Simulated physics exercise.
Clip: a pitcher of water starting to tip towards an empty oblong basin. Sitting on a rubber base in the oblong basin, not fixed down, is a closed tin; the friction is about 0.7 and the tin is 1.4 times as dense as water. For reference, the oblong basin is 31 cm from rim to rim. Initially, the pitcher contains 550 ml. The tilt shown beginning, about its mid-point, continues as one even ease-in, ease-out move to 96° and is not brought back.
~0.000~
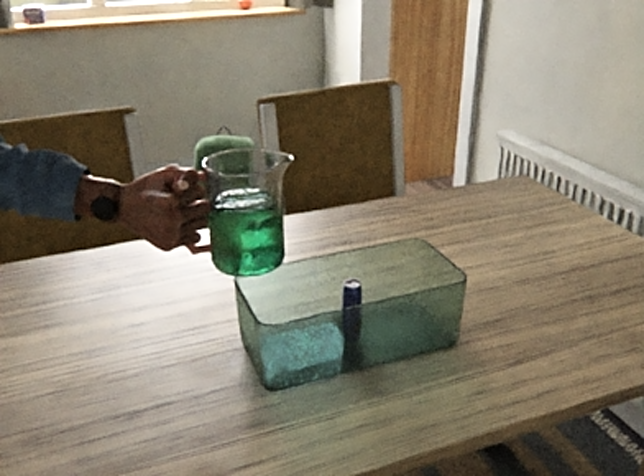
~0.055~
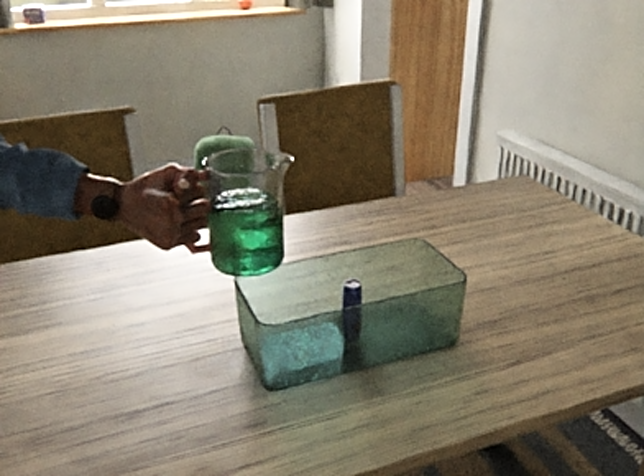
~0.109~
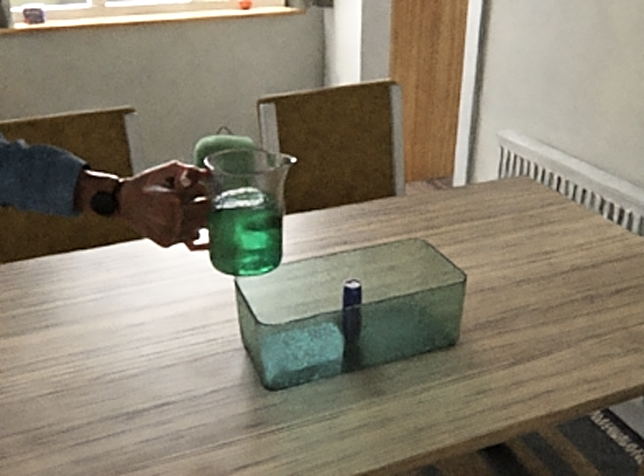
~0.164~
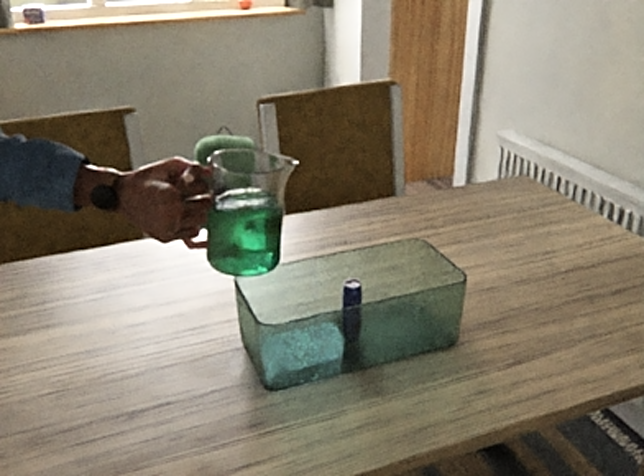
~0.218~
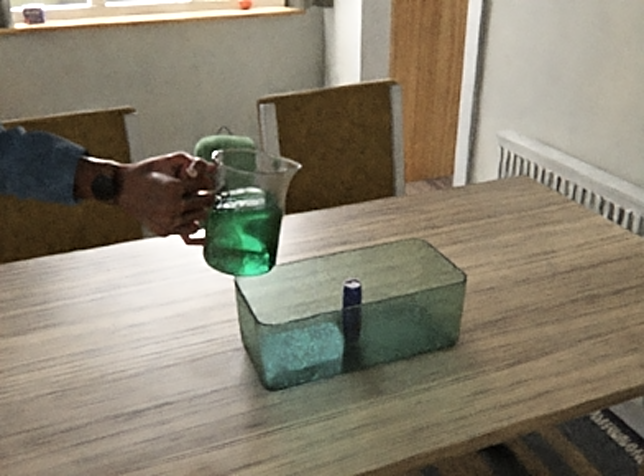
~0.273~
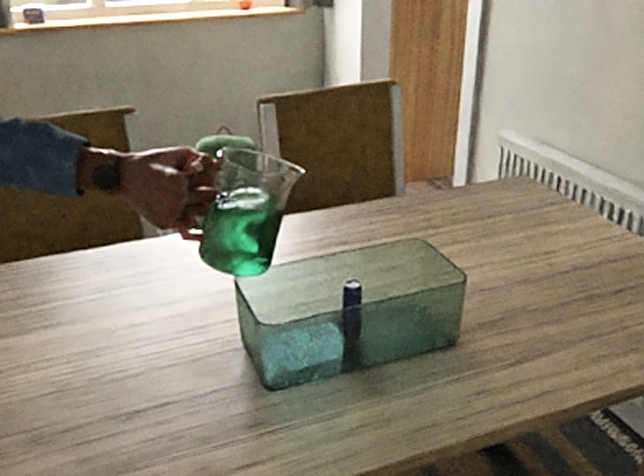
A hand tilts a glass pitcher of green liquid rightward above an oblong basin.
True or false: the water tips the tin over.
True.
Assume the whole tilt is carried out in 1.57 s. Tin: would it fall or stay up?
The tin tips over.
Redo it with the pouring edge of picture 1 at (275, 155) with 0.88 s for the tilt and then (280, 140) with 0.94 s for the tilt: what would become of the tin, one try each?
The tin stays vertical the first time and overturns the second time.
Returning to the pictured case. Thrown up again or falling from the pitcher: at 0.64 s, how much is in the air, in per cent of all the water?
My guess is roughly 3 %.
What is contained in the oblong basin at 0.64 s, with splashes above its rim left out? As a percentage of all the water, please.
Some 0 per cent.
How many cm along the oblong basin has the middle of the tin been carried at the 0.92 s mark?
Measured centre to centre, about 1 cm.
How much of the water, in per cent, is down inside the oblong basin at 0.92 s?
Around 24 parts in a hundred.
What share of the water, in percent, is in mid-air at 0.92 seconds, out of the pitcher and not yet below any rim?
About 20 % of the total.
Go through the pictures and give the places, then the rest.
Tilt 0°; pouring edge (293, 156); surface from (209, 206) to (277, 195); the oblong basin's rim runs from (245, 300) to (445, 258); the tin's top is at (352, 286), in the first frame.
Tilt 1°; pouring edge (293, 156); surface from (209, 206) to (277, 195), in the second frame.
Tilt 3°; pouring edge (295, 158); surface from (210, 206) to (277, 195), in the third frame.
Tilt 6°; pouring edge (298, 161); surface from (209, 206) to (278, 195), in the fourth frame.
Tilt 11°; pouring edge (301, 165); surface from (209, 206) to (279, 195), in the fifth frame.
Tilt 16°; pouring edge (305, 170); surface from (208, 210) to (280, 195), in the sixth frame.
By 0.64 s the tilt is 68° and 97 per cent is still to pour; the tin stands where it began.
By 0.92 s the tilt is 94° and 55 per cent is still to pour; the tin leans 7°.
By 1.20 s the tilt is 96° and 18 per cent is still to pour; the tin lies on its side.
By 1.51 s the tilt is 96° and 5 per cent is still to pour; the tin lies on its side.
At rest the tin lies on its side.
